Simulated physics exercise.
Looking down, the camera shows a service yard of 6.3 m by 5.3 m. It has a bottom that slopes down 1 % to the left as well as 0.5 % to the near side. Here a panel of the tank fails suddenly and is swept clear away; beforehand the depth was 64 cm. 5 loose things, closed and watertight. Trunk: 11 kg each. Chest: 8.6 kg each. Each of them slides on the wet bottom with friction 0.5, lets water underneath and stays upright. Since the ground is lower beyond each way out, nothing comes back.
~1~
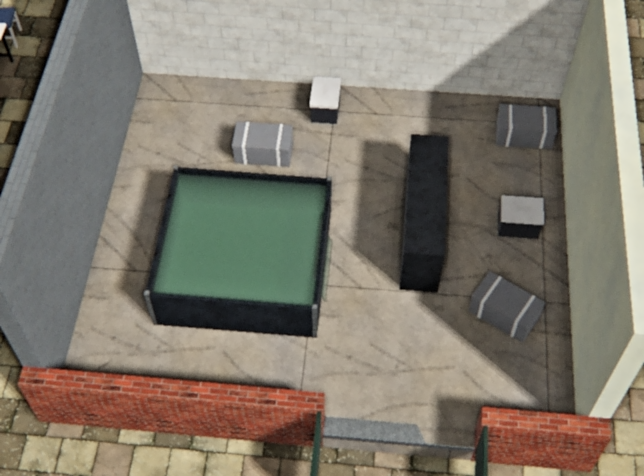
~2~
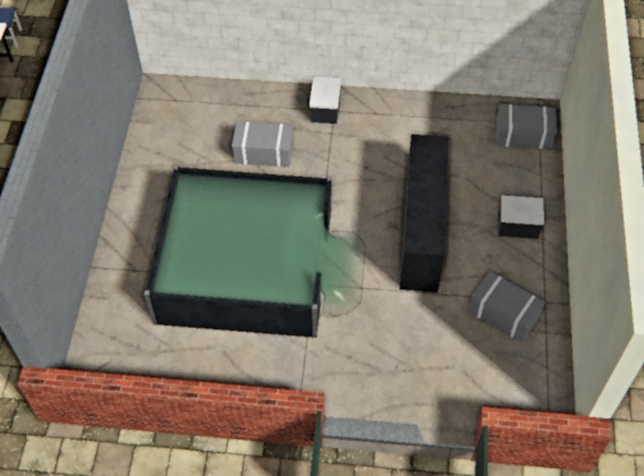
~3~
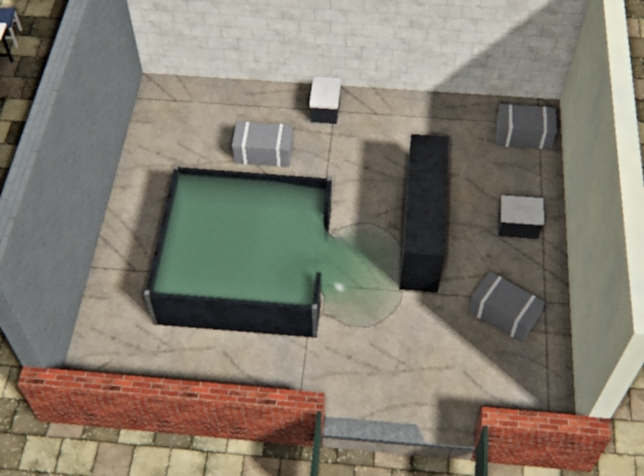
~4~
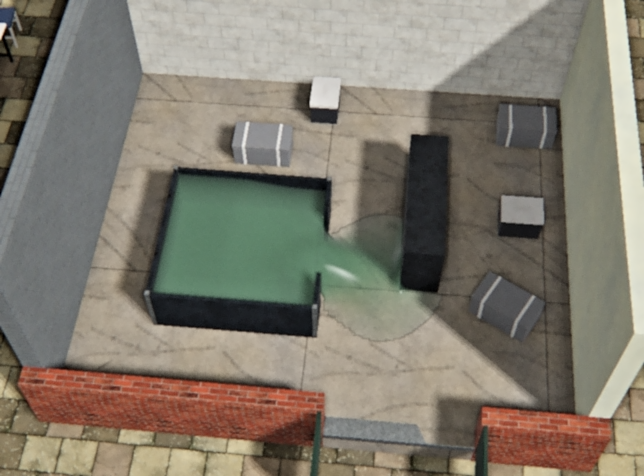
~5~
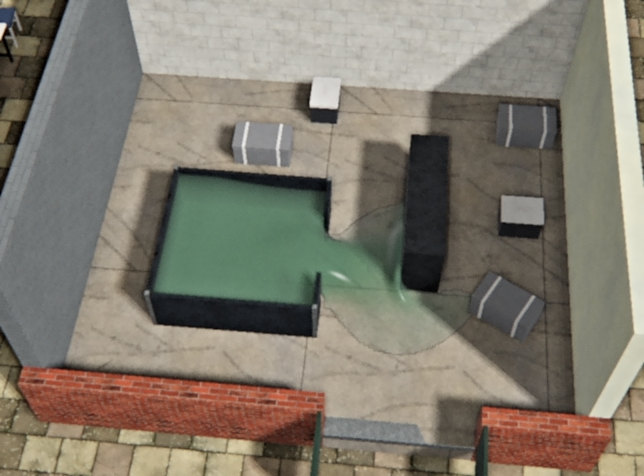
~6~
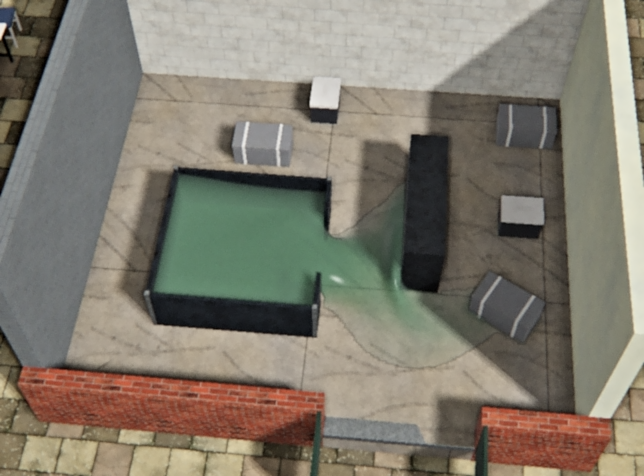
In a walled yard, green water pours through a gap that opens in the right side of a dark square tank, spreads across the paved floor, and flows against and around a tall black block, while the scattered boxes stay still.
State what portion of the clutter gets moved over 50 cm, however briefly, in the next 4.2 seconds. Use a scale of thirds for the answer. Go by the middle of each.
On that scale: One to two thirds.
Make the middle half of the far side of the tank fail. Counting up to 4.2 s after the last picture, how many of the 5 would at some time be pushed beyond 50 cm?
4.
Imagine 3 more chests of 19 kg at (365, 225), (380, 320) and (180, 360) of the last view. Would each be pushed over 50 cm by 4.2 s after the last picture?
Order as listed: Beyond half a metre / beyond half a metre / inside half a metre.
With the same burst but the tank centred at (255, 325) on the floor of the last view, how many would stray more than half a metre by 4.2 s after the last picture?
Result: 3.
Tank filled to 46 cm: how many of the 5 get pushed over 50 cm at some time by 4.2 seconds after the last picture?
The count would be 1.
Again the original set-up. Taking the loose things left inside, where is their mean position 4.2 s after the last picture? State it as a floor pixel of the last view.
That lands at roughly (385, 181).
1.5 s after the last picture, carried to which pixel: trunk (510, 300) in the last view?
Around (539, 285).
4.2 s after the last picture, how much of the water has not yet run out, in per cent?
About 86 in a hundred parts of the water.
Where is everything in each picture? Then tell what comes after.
In the first frame, a trunk at (263, 135) rests on the ground; a chest at (523, 209) rests on the ground; water covers 3.8 m2; 0 of 5 have shifted.
In the second frame, a trunk at (263, 135), on the bottom; a chest at (523, 209) rests on the ground; 4.4 m2 under water; 0 of 5 have shifted.
In the third frame, a trunk at (263, 135) rests on the ground; a chest at (523, 209), on the bottom; 5.2 m2 under water; 0 of 5 have shifted.
In the fourth frame, a trunk at (263, 135) rests on the ground; a chest at (523, 209), on the bottom; water covers 5.7 m2; 0 of 5 have shifted.
In the fifth frame, a trunk at (263, 135), on the bottom; a chest at (523, 209), on the bottom; 6.2 m2 under water; 0 of 5 have shifted.
In the sixth frame, a trunk at (263, 135), on the bottom; a chest at (523, 209) rests on the ground; water covers 6.7 m2; 0 of 5 have shifted.
Then, 0.4 s after the last picture 0 of 5 are over 50 cm from their spots; 0 afloat.
Then, 1.5 s after the last picture 0 of 5 are over 50 cm from their spots; 0 afloat.
Then, 2.8 s after the last picture 2 of 5 are over 50 cm from their spots; 0 afloat.
Then, 4.2 s after the last picture 3 of 5 are over 50 cm from their spots, and 3 have been at some point; 3 afloat.
